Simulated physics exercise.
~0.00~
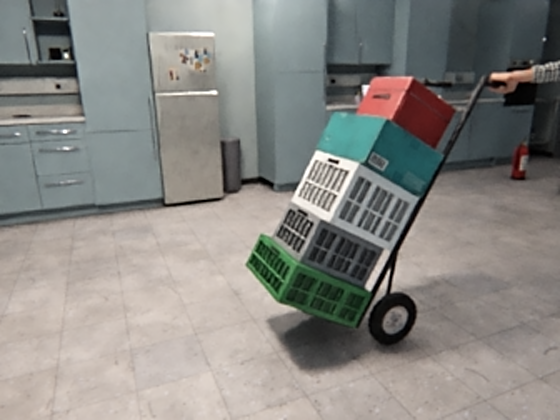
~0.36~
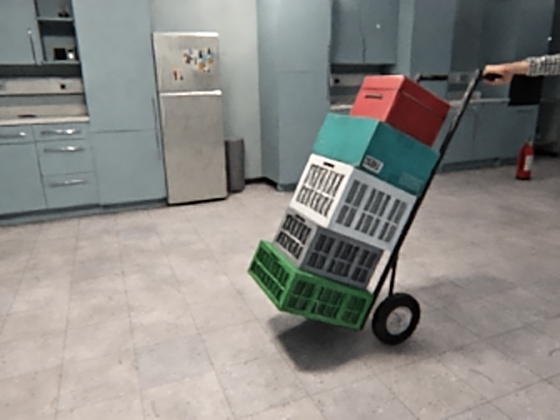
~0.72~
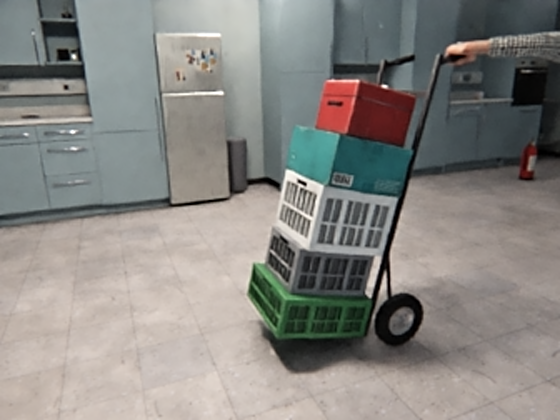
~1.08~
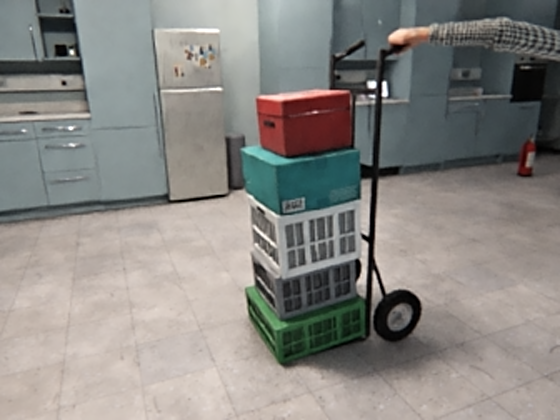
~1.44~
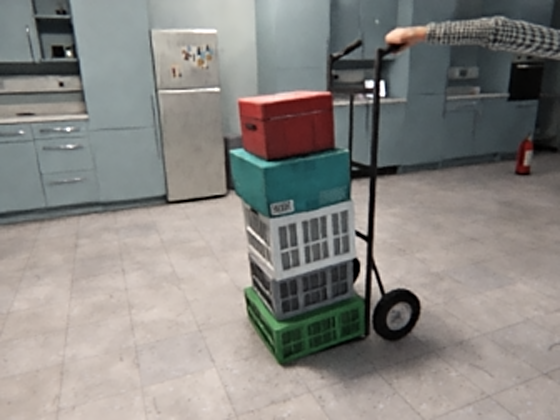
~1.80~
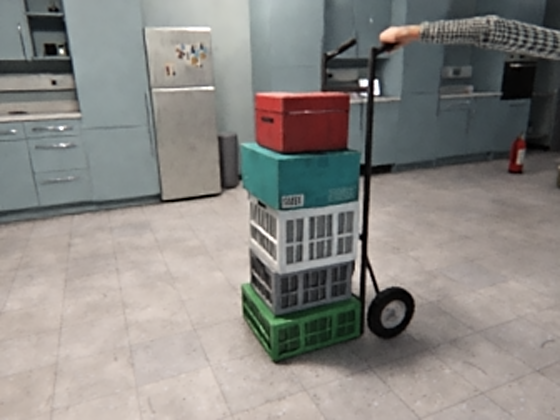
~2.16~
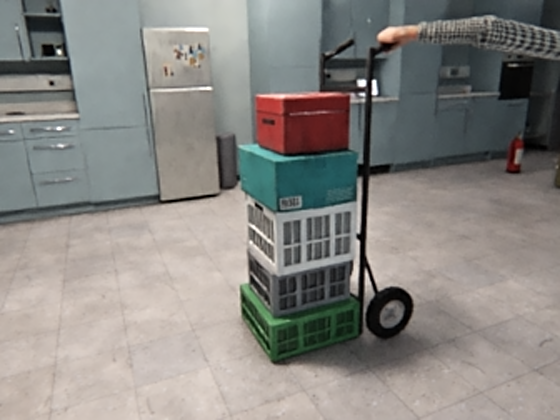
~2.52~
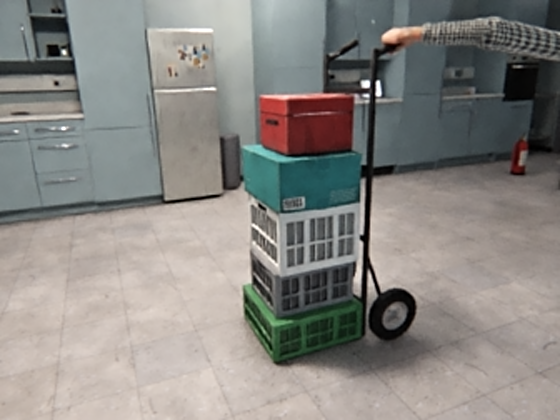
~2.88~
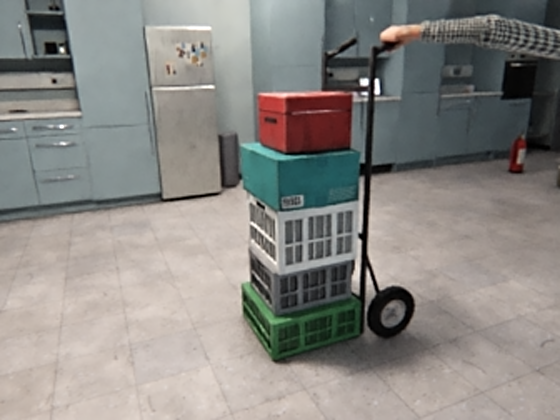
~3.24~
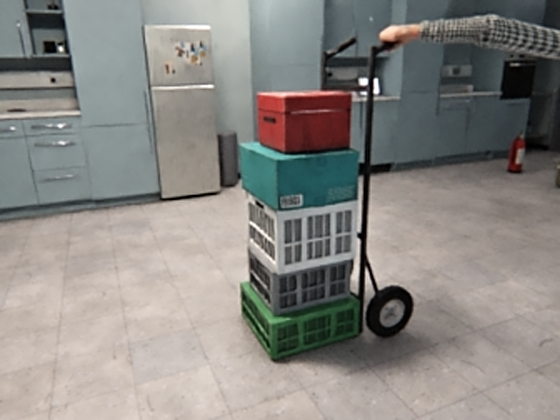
The clip opens on a hand truck tilted back to the right in a kitchen, held by a hand at its handle. It carries a stack of five items, with a green crate at the bottom, then a grey crate, a white crate, a turquoise box and a red box on top. The hand swings the truck forward until it stands upright. As it stops, the upper part of the stack keeps tipping to the left, leaning off the frame, then rocks back into place. The stack settles and stays standing, all five items still piled together while the hand holds the handle.
